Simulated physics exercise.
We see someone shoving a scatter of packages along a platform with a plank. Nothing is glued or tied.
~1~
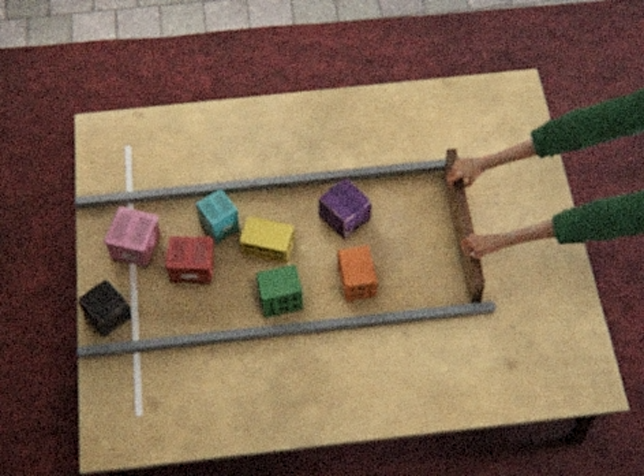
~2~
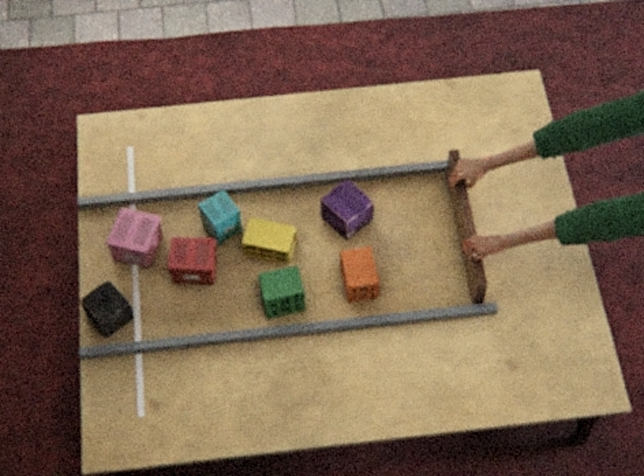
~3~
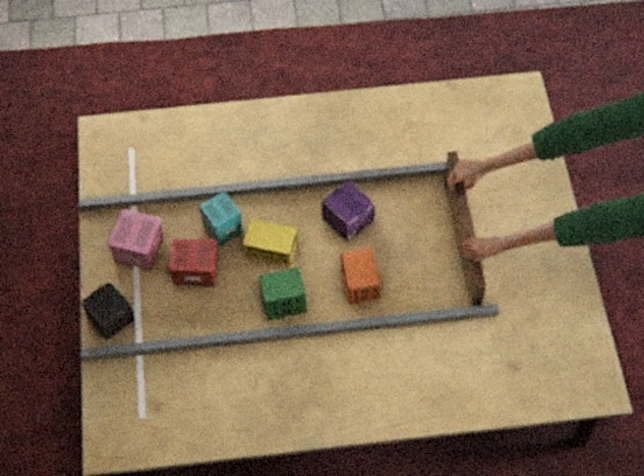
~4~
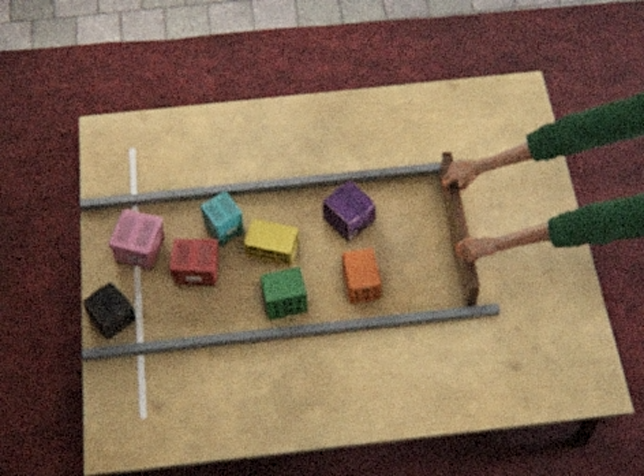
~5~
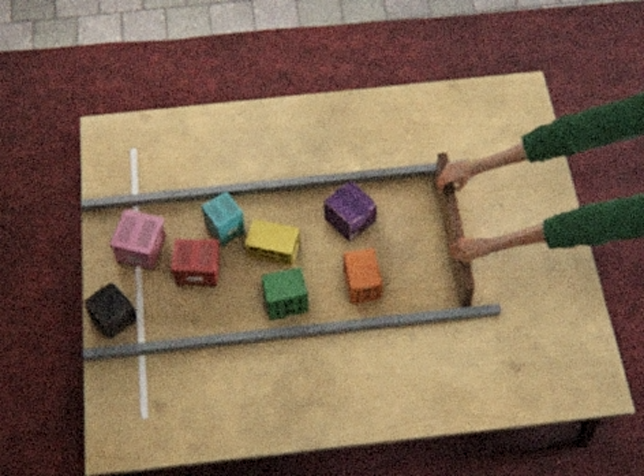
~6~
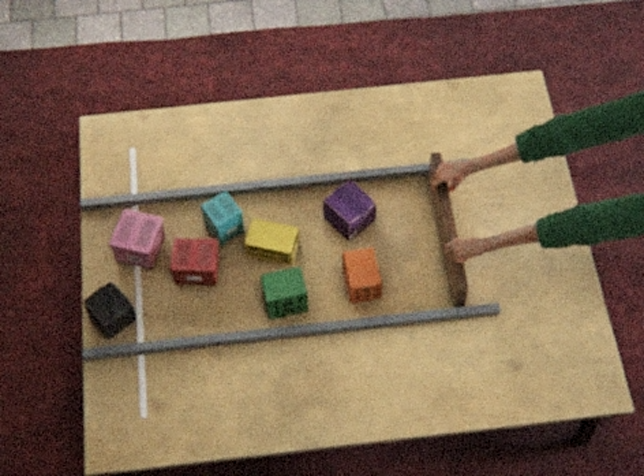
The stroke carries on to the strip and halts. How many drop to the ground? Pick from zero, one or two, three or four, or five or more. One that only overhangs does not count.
As it turns out, the number that fall off is three or four.
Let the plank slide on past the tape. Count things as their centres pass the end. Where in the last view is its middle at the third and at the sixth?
Its middle is around (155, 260) and later (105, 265).
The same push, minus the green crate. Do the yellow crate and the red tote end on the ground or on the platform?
The yellow crate remains up; the red tote tumbles off.
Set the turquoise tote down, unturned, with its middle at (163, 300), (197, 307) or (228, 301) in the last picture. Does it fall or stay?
In turn it goes over; tumbles off; tumbles off.
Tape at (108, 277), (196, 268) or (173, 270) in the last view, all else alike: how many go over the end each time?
In that order 5, 0 and 2.
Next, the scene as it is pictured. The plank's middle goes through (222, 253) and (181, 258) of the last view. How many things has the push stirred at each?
7 and 8.
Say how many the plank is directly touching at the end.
That makes 3.
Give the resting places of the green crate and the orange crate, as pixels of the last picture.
The green crate stops around (85, 315); the orange crate around (122, 301).
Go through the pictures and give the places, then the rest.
In the first picture, black parcel (105, 308); pink tote (134, 238); red tote (191, 260); plank (463, 225); tape (133, 272).
In the second picture, pink tote (136, 239); turquoise tote (221, 218).
In the third picture, red tote (194, 263); green crate (283, 294).
In the fourth picture, black parcel (110, 310); plank (459, 229).
In the fifth picture, pink tote (139, 240); purple box (350, 211).
In the sixth picture, black parcel (110, 310); pink tote (138, 240); red tote (196, 262); plank (447, 229); tape (138, 274).
A little later, none off yet; black parcel at rest near (110, 310); pink tote at rest near (138, 240); red tote at rest near (196, 262).
Next, none off yet; black parcel at rest near (110, 310); pink tote moving near (135, 239); red tote shifted a little near (171, 269).
When it is over, the number that fall off is three or four; down, red tote, pink tote and black parcel.
